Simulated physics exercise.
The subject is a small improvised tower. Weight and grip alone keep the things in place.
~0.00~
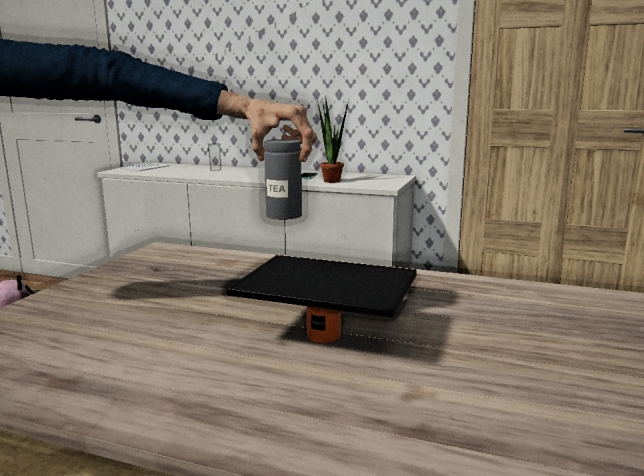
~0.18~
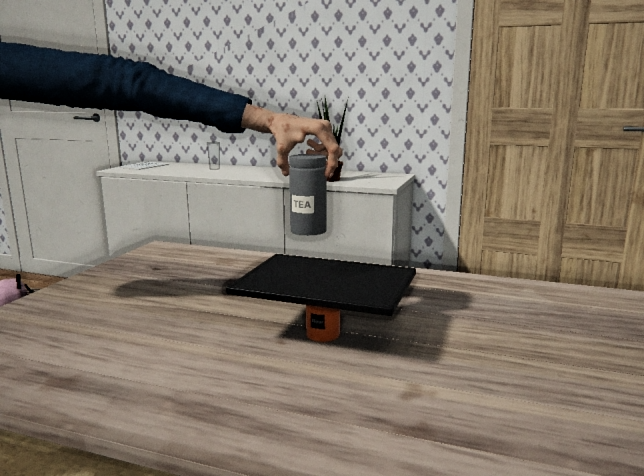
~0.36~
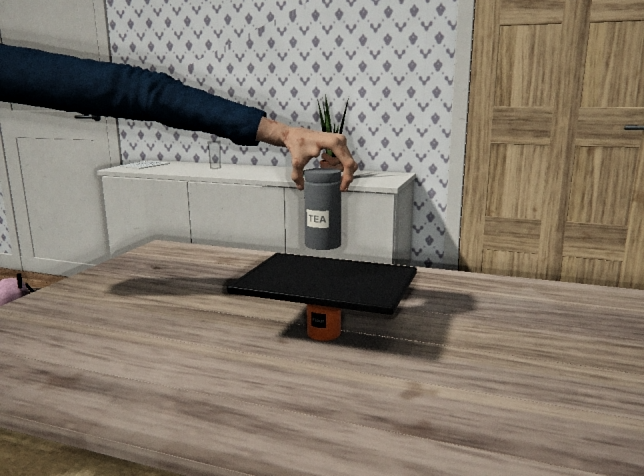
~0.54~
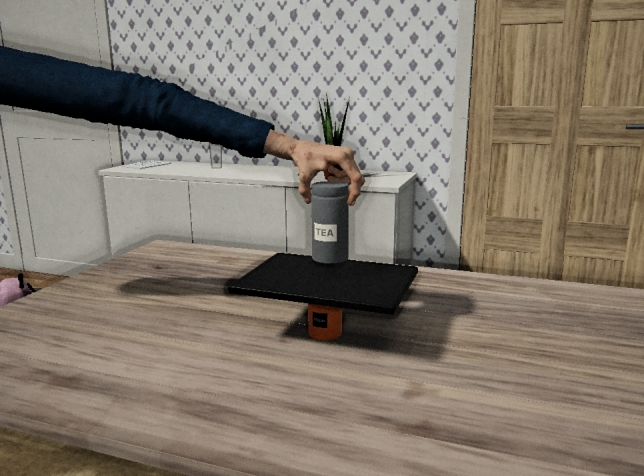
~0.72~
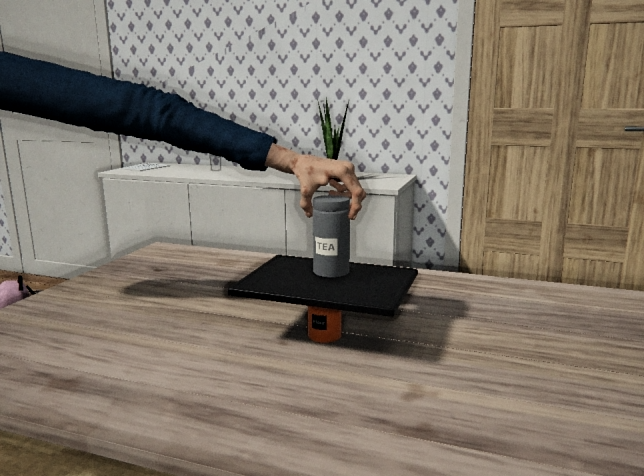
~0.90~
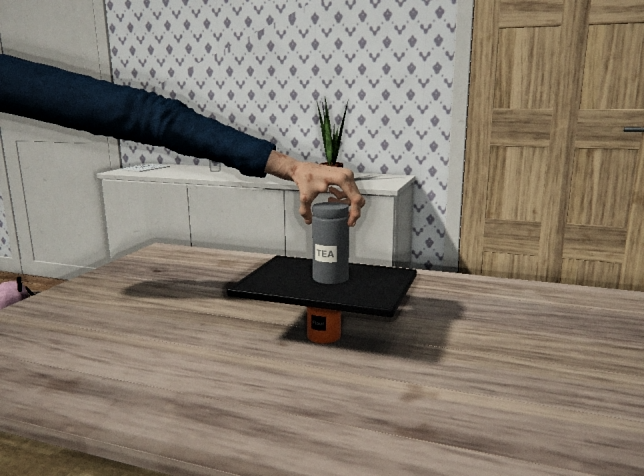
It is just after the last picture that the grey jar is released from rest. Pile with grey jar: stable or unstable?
Most likely it remains standing.
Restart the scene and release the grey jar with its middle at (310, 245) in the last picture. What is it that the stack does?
Stands.
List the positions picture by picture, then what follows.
In the first picture, on its way; grey jar (283, 179); black lid (326, 282).
In the second picture, on its way; grey jar (308, 194); black lid (325, 281).
In the third picture, on its way; grey jar (323, 208); black lid (326, 280).
In the fourth picture, on its way; grey jar (330, 222); black lid (327, 279).
In the fifth picture, on its way; grey jar (331, 236); black lid (327, 282).
In the sixth picture, in place under the hand; grey jar (331, 242); black lid (326, 282).
Around 1.10 s, nothing moves.
Around 1.50 s, grey jar resting near (331, 243).
Finally (2.0 s), all 3 still in place. Final places as the last picture's camera would see them, grey jar near (331, 243). The stack holds.
